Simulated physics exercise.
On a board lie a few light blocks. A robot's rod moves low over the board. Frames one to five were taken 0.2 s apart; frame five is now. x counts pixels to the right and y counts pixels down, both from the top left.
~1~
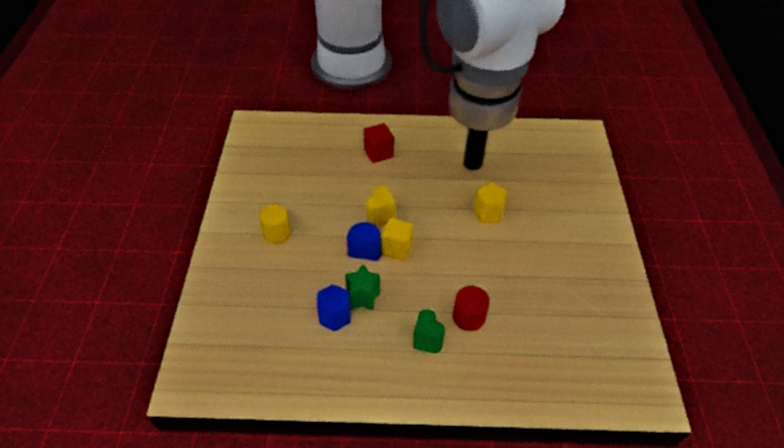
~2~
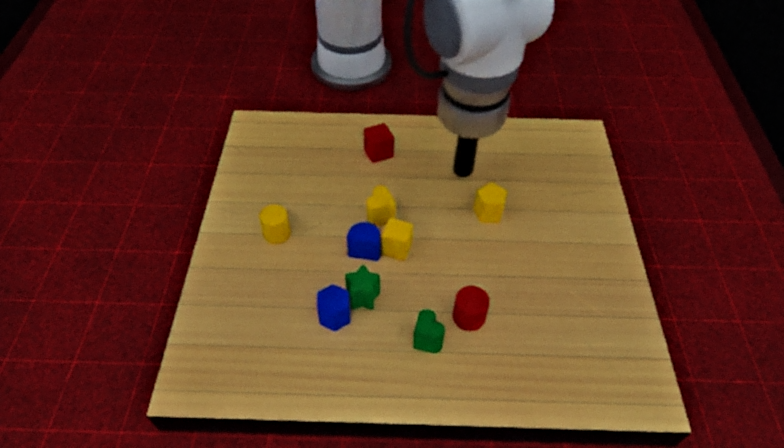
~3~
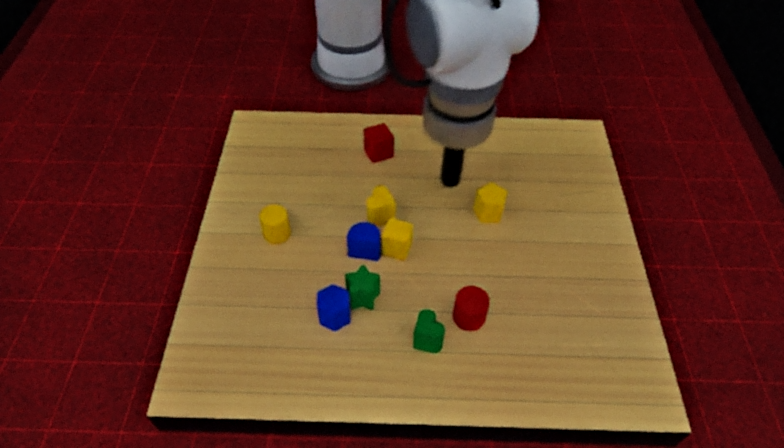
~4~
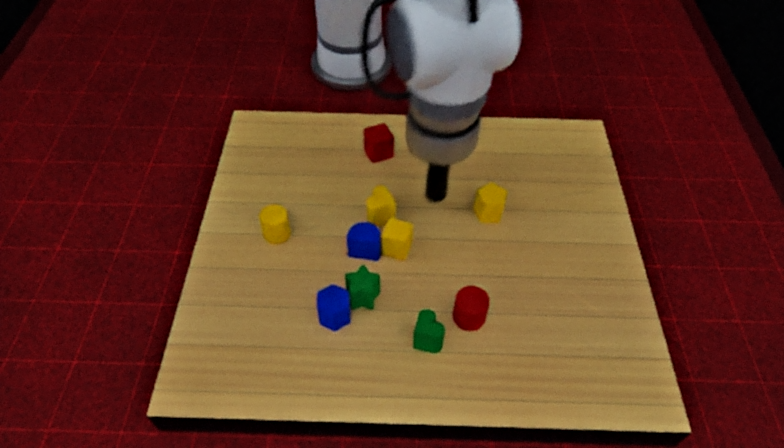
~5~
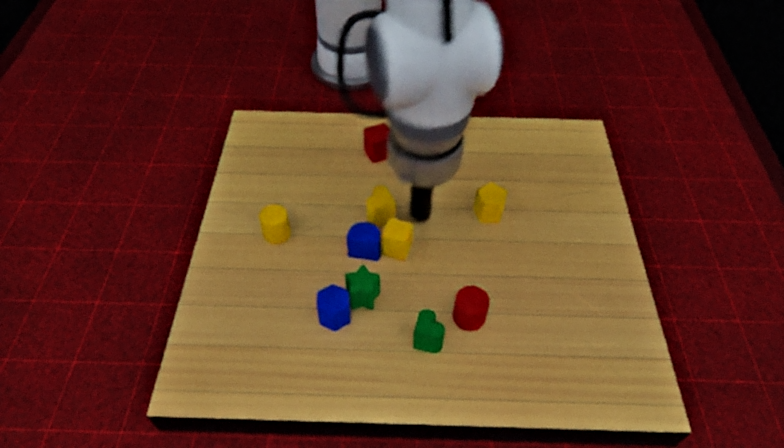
A white robot arm with a black rod reaches over a pale wooden board on a red floor, seen from above at an angle. Small red, yellow, blue and green blocks lie scattered on it, with a red cylinder at lower right and a green star near the middle. The rod glides down and left toward the central cluster while the blocks and camera stay still.
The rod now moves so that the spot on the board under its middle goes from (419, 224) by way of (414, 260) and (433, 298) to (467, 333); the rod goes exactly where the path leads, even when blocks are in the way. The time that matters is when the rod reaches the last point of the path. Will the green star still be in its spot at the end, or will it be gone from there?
By the last moment of the path, the green star has stayed put.
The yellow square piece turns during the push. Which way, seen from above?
It twists with the clock when seen from above.
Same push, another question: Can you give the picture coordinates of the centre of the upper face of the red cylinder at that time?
I'd place it at (499, 311), taking the centre of its top.
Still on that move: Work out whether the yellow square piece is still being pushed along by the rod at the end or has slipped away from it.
I'm fairly sure the yellow square piece slides away from the front of the rod at some point.
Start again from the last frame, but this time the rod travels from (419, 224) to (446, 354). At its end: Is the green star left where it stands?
The answer is yes.
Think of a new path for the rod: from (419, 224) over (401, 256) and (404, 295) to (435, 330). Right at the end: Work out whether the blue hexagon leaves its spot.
Here's my answer: The blue hexagon remains in position.
On the path given first. One third of the way, rod at (415, 253); blue half-round block at (359, 233), turned 15° clockwise; yellow square piece at (390, 245), turned 50° clockwise.
Two thirds of the way, rod at (434, 291); blue half-round block at (359, 233), turned 15° clockwise; yellow square piece at (390, 247), turned 60° clockwise.
At the end, rod at (468, 326); green star not moved; blue half-round block at (359, 233), turned 15° clockwise; yellow square piece at (390, 247), turned 60° clockwise; red cylinder at (499, 311).
